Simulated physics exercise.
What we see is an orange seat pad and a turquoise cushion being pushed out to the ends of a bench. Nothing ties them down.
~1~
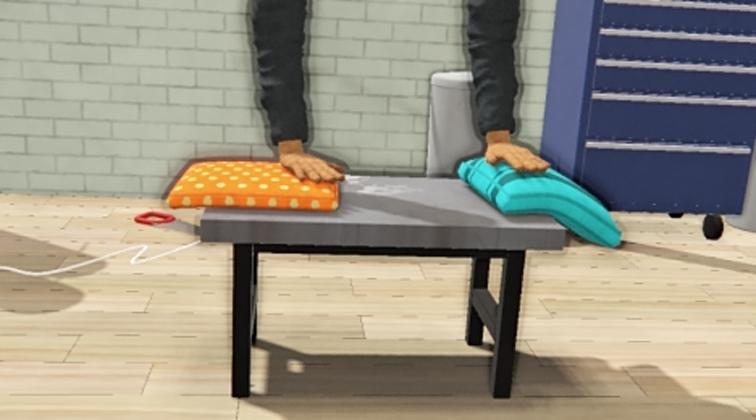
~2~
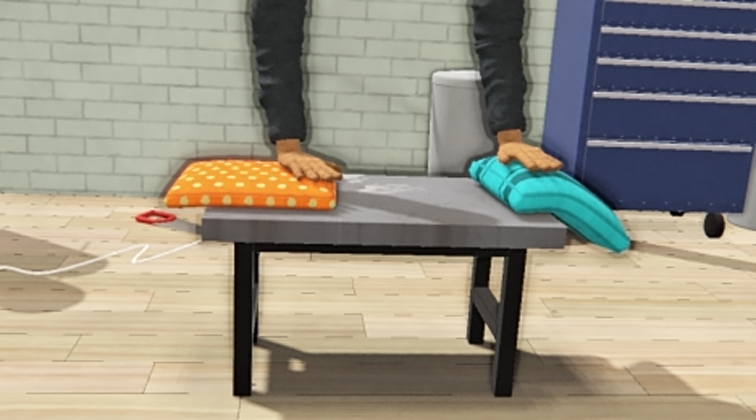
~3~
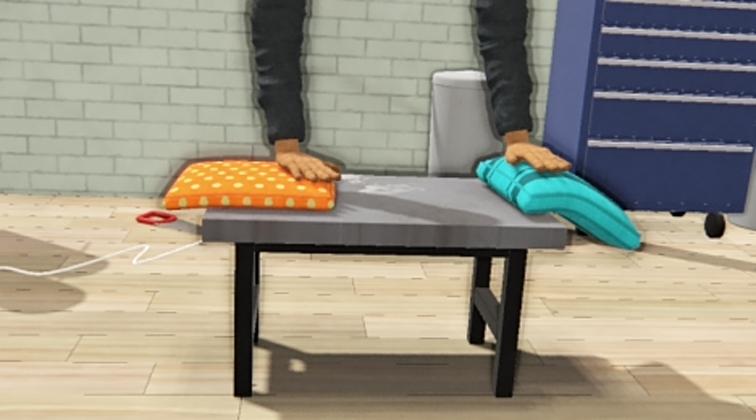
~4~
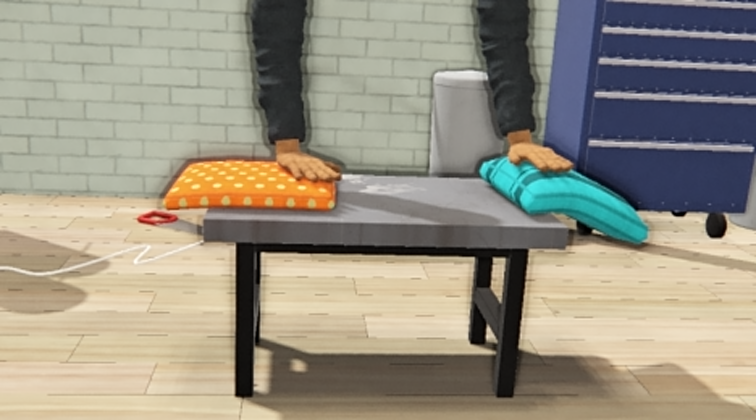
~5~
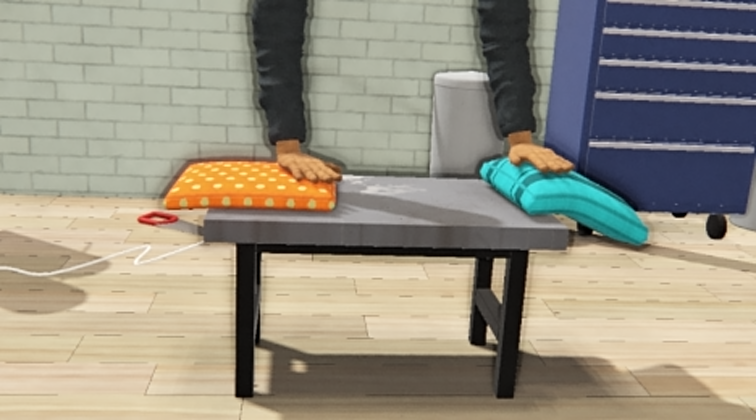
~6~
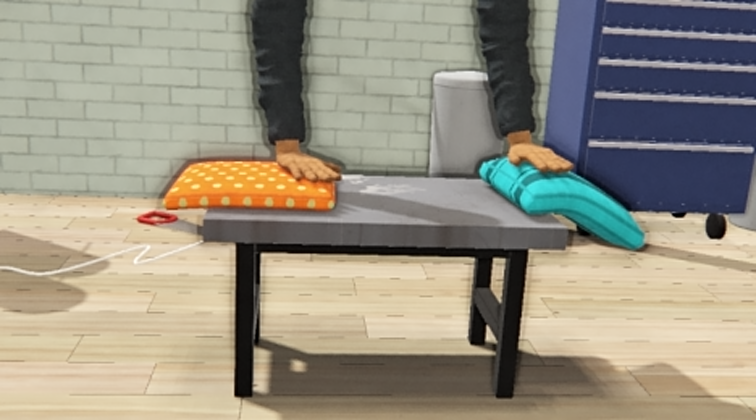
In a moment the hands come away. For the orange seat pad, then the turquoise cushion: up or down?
In the end the orange seat pad holds its place, the turquoise cushion slumps off the end.
Then, 0.42 s later than the last view, seat pad at rest; cushion on the floor near (567, 315).
Then, 0.72 s later than the last view, seat pad at rest; cushion on the floor near (622, 341).
Finally, seat pad at rest; cushion on the floor near (622, 344). The orange seat pad stays up there and the turquoise cushion tips over and falls.
